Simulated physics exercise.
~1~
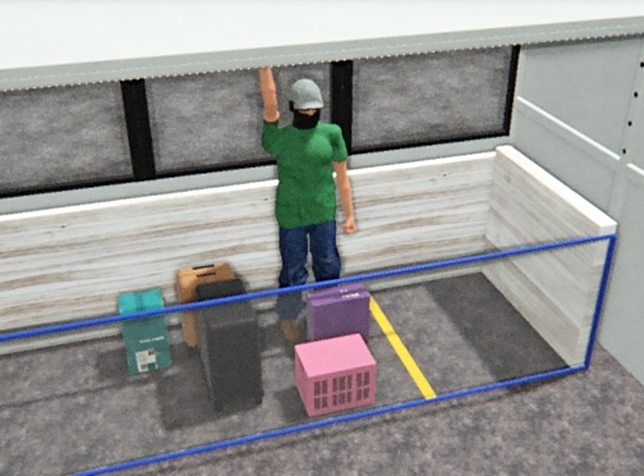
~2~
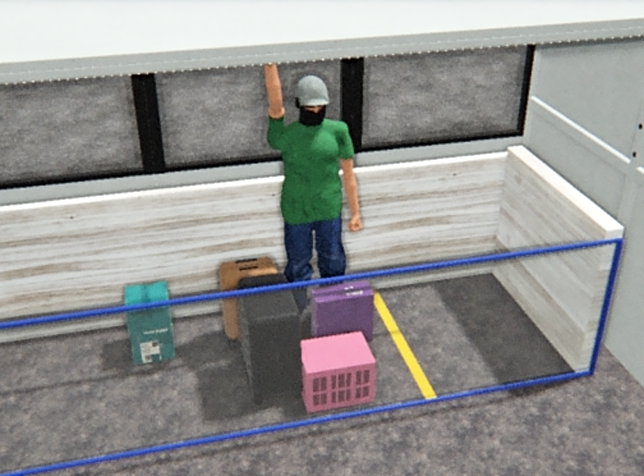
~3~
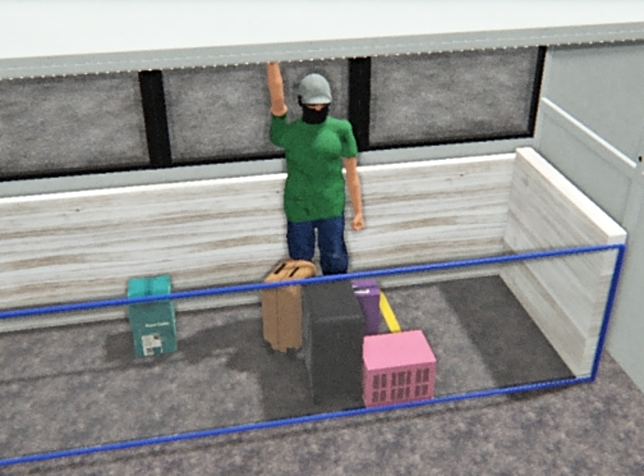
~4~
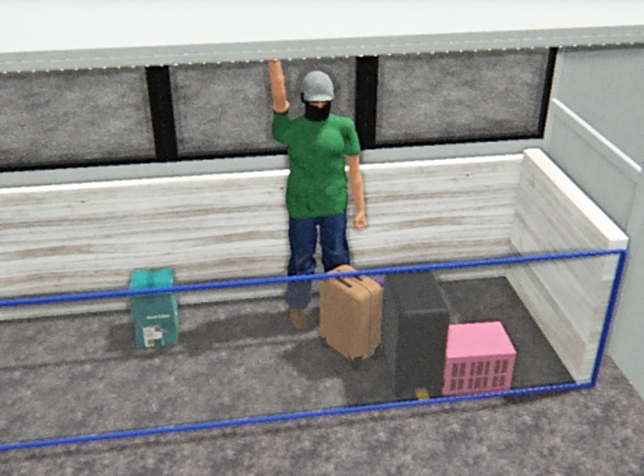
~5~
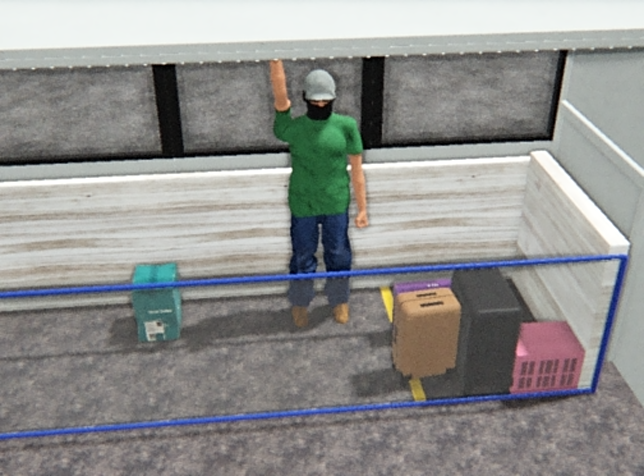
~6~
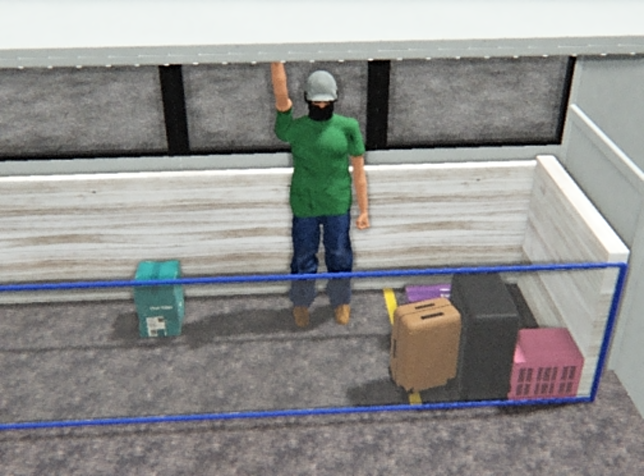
The black case, the brown case, the pink crate and a purple box slid right across the floor past a standing passenger holding a raised arm still, and ended bunched beyond the yellow line, while the teal pack stayed on the left.
